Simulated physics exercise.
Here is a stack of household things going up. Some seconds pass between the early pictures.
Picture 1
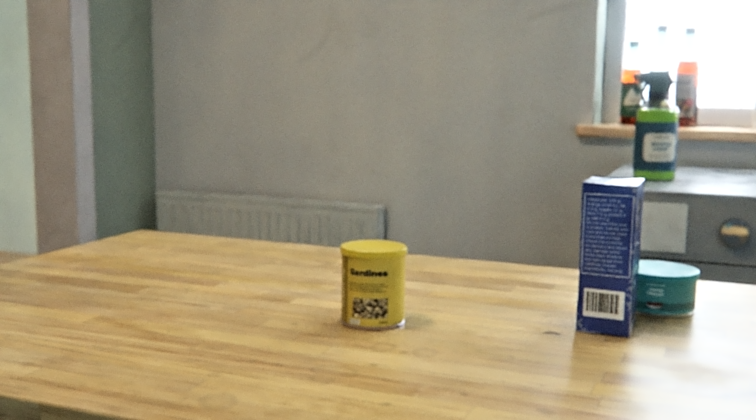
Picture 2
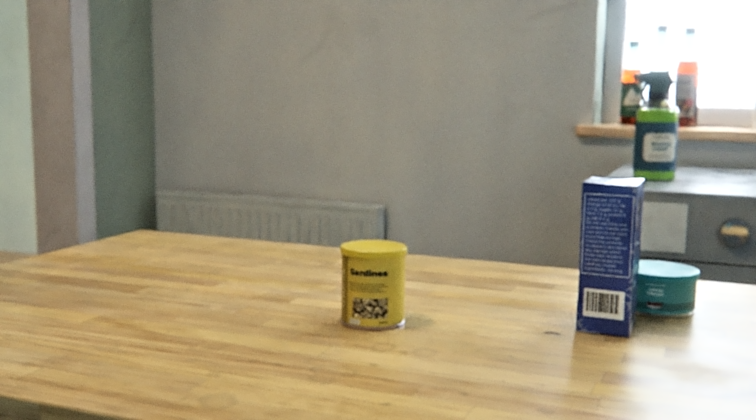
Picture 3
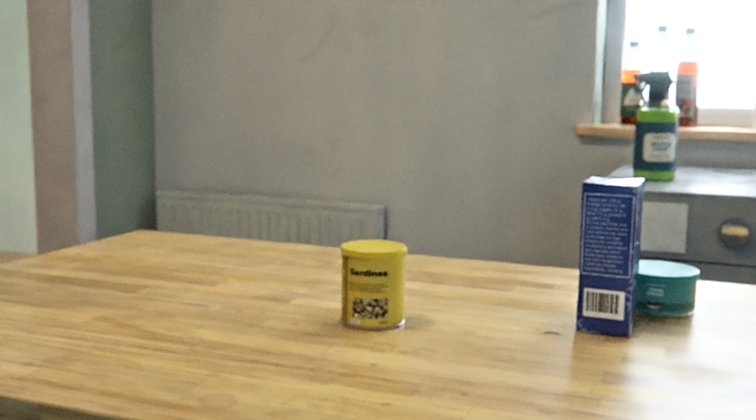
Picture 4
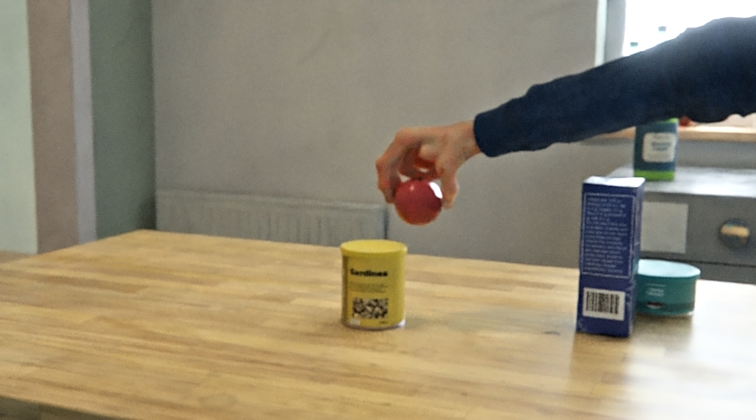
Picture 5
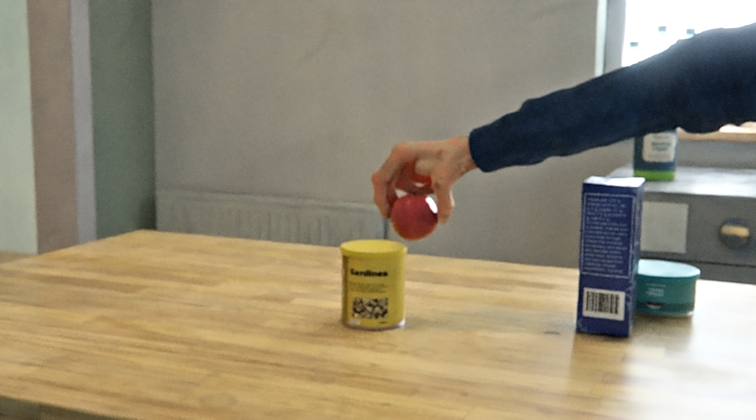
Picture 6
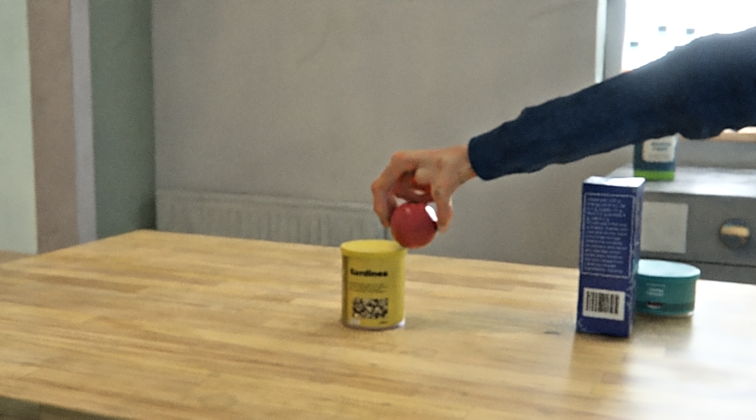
A hand holding a round red object enters and lowers it onto a yellow container.
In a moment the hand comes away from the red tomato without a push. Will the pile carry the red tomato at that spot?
The pile gives way.
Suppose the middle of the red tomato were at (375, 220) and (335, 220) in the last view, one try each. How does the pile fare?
First, it holds; second, it comes apart.
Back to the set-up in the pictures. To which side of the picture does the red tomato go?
It goes to the right.
Then, 0.30 s on from there, red tomato now fallen.
Then, 0.40 s on from there, things are still on the move.
Then, 0.50 s on from there, as before.
In the end, fallen, red tomato; the other 3 unmoved. At the end, from the last picture's camera, red tomato near (452, 308). The pile loses its balance.
